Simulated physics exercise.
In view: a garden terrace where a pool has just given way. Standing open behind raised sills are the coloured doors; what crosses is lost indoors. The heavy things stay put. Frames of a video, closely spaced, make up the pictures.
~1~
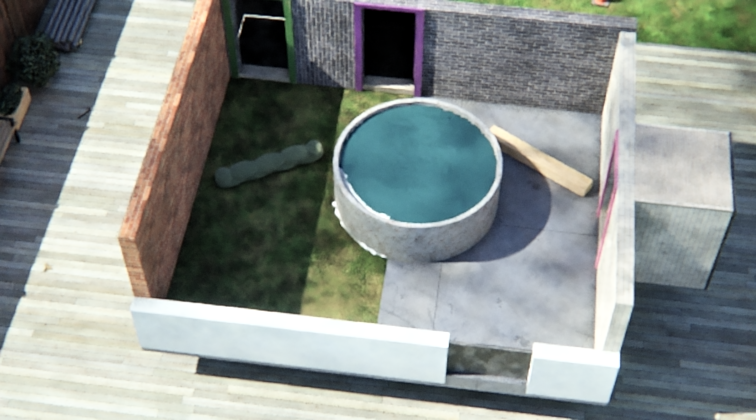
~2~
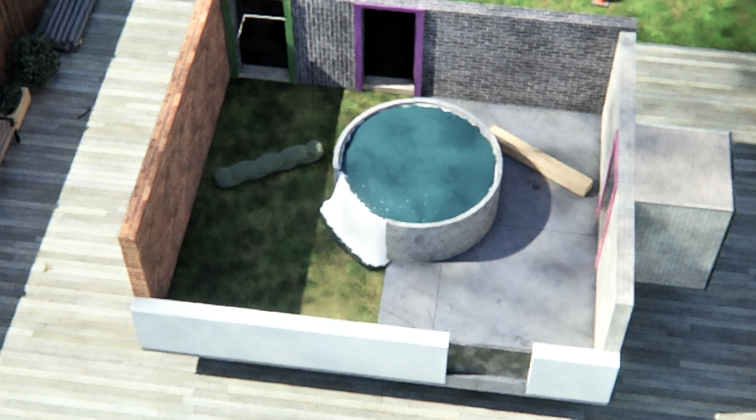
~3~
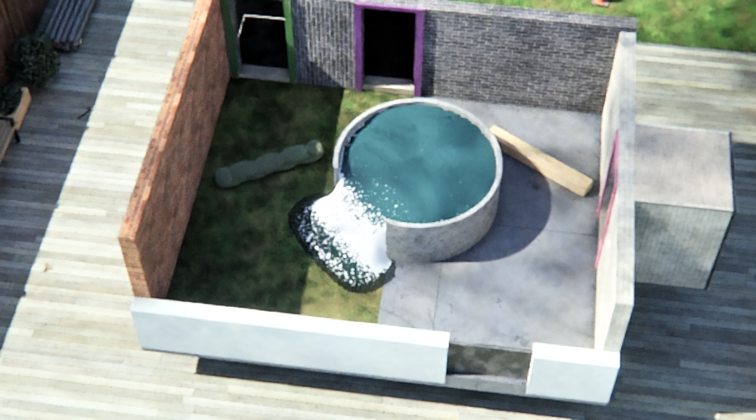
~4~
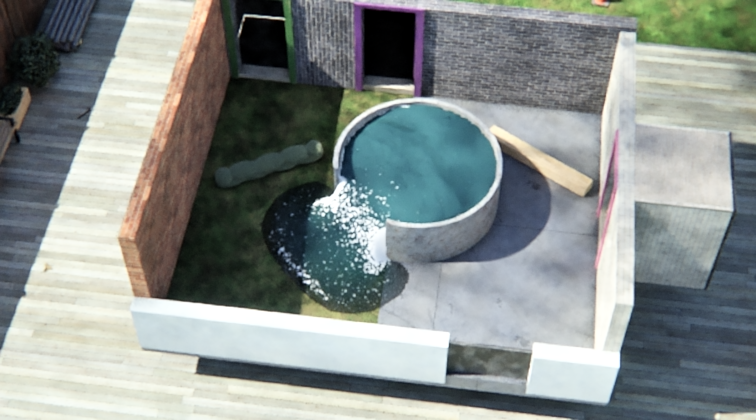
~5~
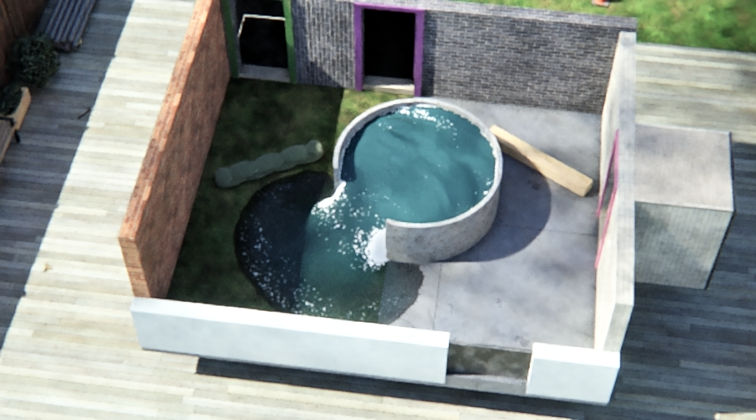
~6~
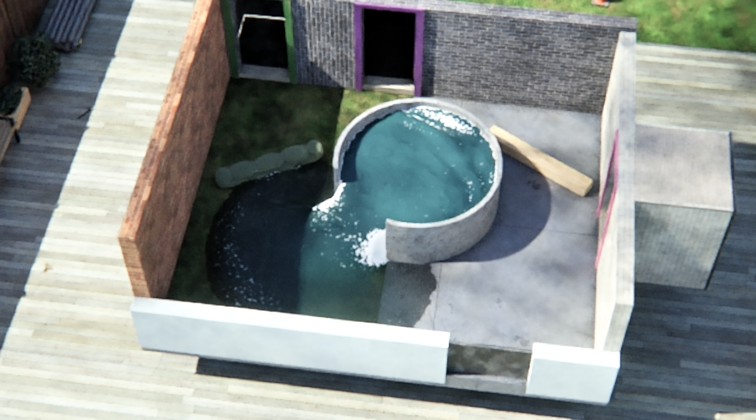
A walled garden terrace, half grass and half grey paving, is seen from high above by a still camera. A round grey pool of teal water stands in the middle, between a mottled green roll on the left and a pale wooden beam on the right, with green and purple doorways behind. White water bursts through the pool's lower-left side, then spreads darkly across the grass and onto the paving.
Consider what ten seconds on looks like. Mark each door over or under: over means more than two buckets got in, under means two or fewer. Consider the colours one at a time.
Pink door - under, purple door - under, green door - under.
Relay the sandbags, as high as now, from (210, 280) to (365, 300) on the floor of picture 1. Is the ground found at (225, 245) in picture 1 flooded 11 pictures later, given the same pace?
There: Wet.
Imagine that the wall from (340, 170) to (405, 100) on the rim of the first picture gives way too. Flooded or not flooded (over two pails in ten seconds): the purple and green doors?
The purple door tops the mark and the green door tops the mark.
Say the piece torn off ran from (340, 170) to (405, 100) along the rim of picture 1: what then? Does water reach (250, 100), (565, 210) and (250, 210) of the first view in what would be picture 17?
In the order given: Swamped, untouched and swamped.
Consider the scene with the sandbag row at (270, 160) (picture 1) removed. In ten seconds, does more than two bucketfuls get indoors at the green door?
What I expect is that the green door ends up above.
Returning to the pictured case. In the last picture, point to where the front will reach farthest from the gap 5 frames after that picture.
The farthest point of the front sits at (159, 326).
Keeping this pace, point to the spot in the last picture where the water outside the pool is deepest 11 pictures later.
Check roughly (159, 326).
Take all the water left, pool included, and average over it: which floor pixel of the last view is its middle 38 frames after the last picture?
The spot I would choose is (360, 239).
A moment on, water covers 35 % of the floor; the pink door not reached, the purple door not reached, the green door not reached.
Next, water covers 40 % of the floor; the pink door not reached, the purple door not reached, the green door not reached.
Then, water covers 60 % of the floor; the pink door not reached, the purple door not reached, the green door not reached.
Later, water covers 85 % of the floor; the pink door wet at the sill, nothing in, the purple door wet at the sill, nothing in, the green door under two buckets in.
In the end, water covers 95 % of the floor; the pink door wet at the sill, nothing in, the purple door wet at the sill, nothing in, the green door under two buckets in.
